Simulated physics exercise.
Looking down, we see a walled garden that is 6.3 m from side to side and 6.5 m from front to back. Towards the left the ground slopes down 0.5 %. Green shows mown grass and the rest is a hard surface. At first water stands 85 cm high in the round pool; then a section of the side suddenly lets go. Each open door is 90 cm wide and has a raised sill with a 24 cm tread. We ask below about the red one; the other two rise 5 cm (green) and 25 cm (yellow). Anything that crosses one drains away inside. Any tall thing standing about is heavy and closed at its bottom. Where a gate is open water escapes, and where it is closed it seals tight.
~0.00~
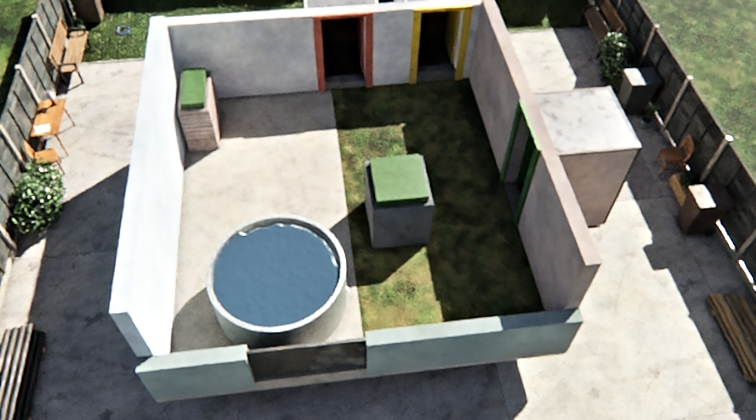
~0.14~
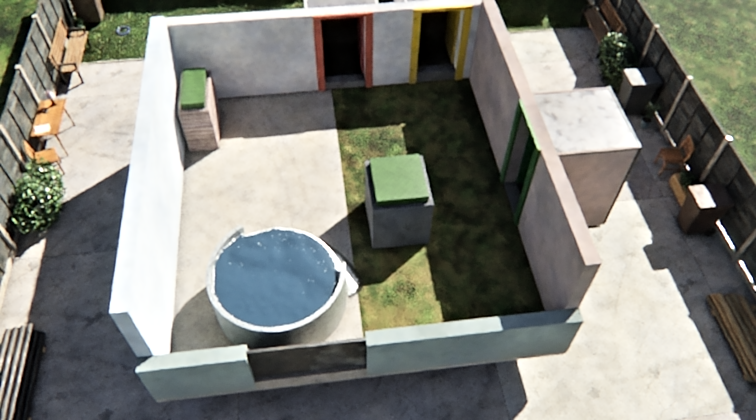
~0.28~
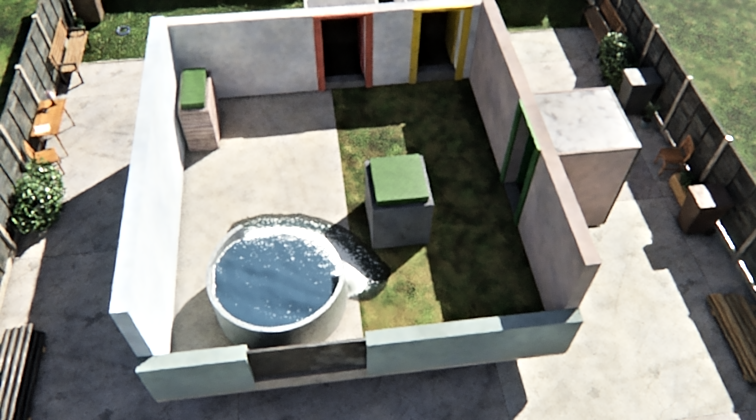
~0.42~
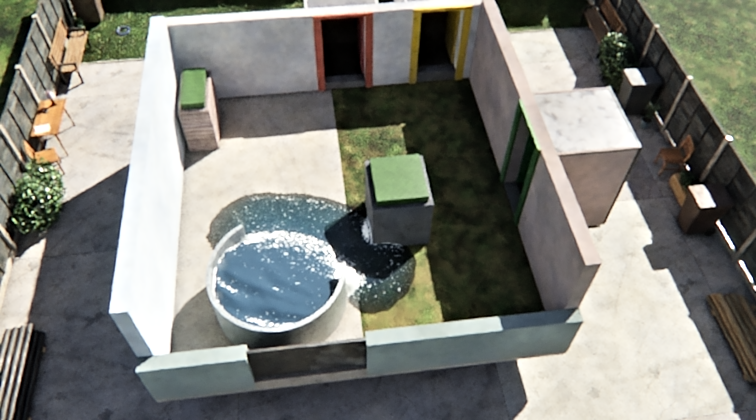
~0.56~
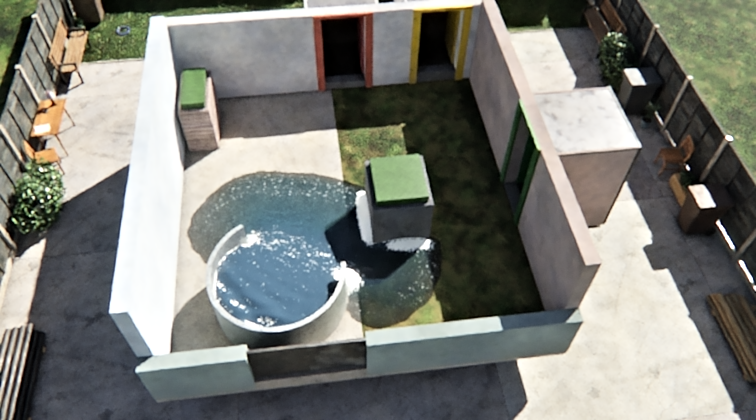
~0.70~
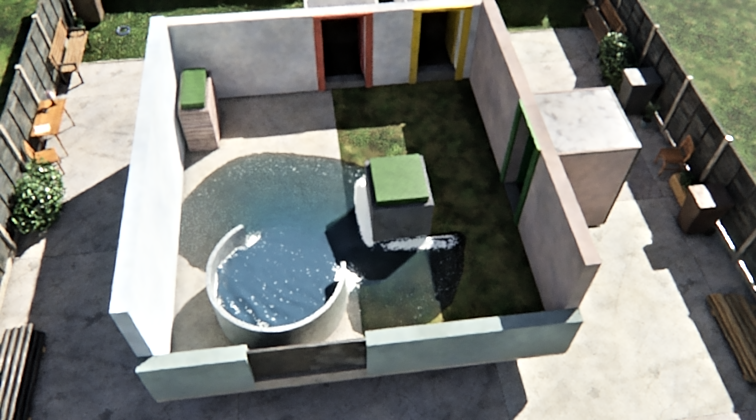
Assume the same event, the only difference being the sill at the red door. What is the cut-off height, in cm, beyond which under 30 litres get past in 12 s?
The cut-off lies near 23 cm.
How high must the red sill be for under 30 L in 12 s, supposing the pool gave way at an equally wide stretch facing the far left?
Required height: Approx. 13.0 cm.
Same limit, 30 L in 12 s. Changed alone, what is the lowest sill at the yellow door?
I'd raise yellow to close to 7.5 cm.
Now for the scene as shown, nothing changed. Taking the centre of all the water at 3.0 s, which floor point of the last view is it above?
Approximately (326, 176).
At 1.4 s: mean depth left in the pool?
Around 34 centimetres.
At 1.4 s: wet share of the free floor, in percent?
Some 60 per cent of it.
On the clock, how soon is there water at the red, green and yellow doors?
It reaches red at 1.6 s, green at 1.6 s, and yellow at 2.6 s.
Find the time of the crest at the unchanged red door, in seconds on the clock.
About 2.2 seconds.
After 1.4 s water covers 60 % of the floor, deepest (39 cm) near (367, 245); it has not reached the red door.
After 3.0 s water covers 80 % of the floor, deepest (32 cm) near (222, 109); 23 cm at the red door, 56 litres in over its 17 cm sill.
After 12.0 s water covers 100 % of the floor, deepest (12 cm) near (169, 378); 6 cm at the red door, 67 litres in over its 17 cm sill.
At the red door as built, the water arrived by 1.7 s and peaked near 29 cm at 2.2 s.
With a sill of 18.5 cm, 55 litres would have come in within the 12 s; with 25 cm, 20 litres. So under 30 litres takes about 23 cm.
